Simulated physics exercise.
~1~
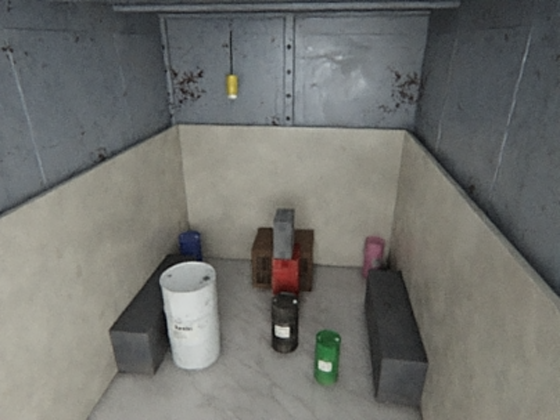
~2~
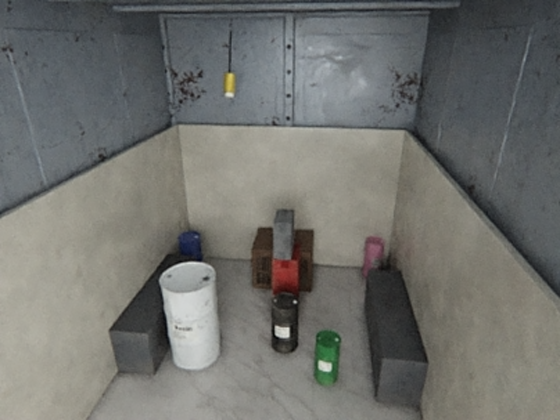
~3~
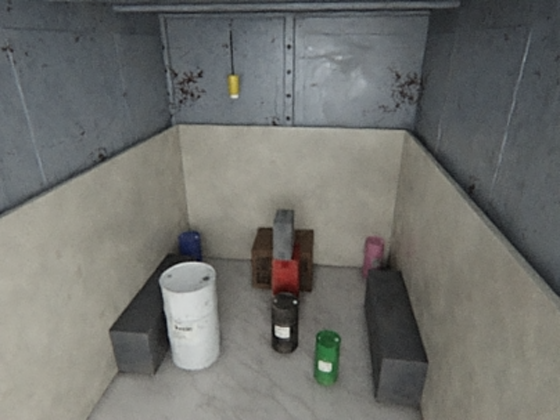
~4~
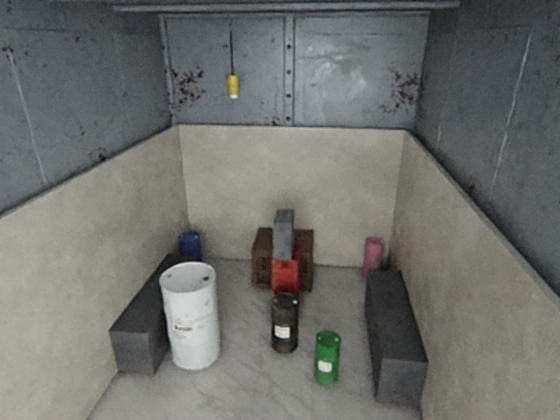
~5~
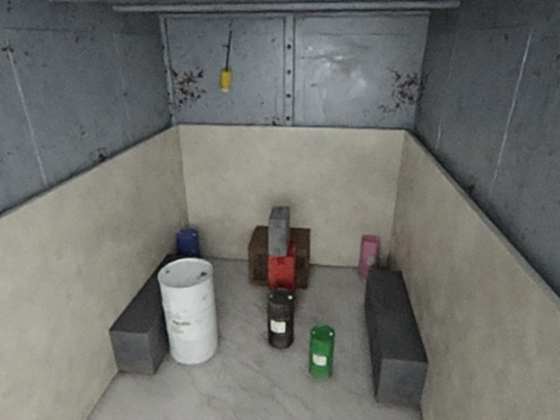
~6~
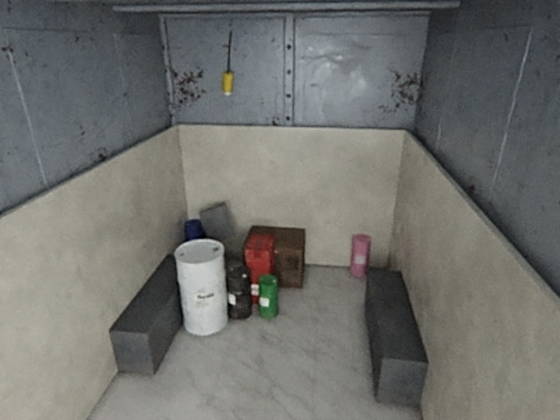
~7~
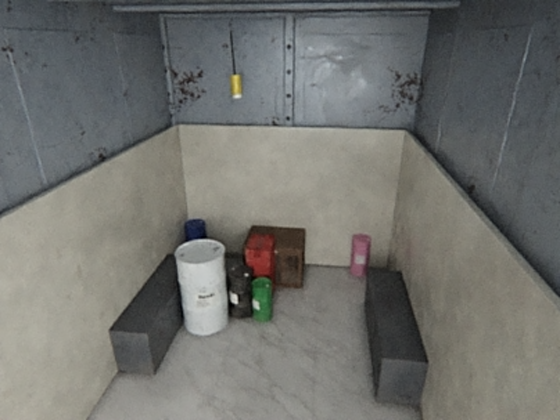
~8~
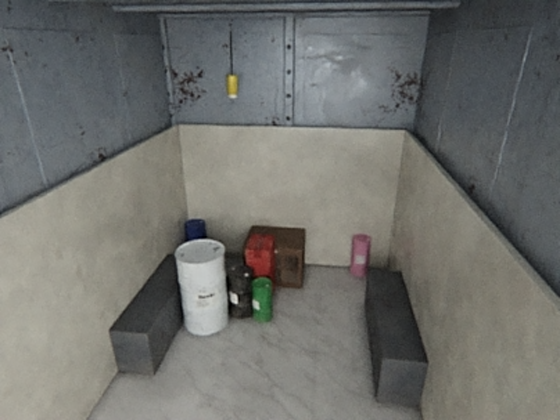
White drum, canisters and boxes standing in a van's load bay, then sliding left and forwards, the grey box toppling from its stack.
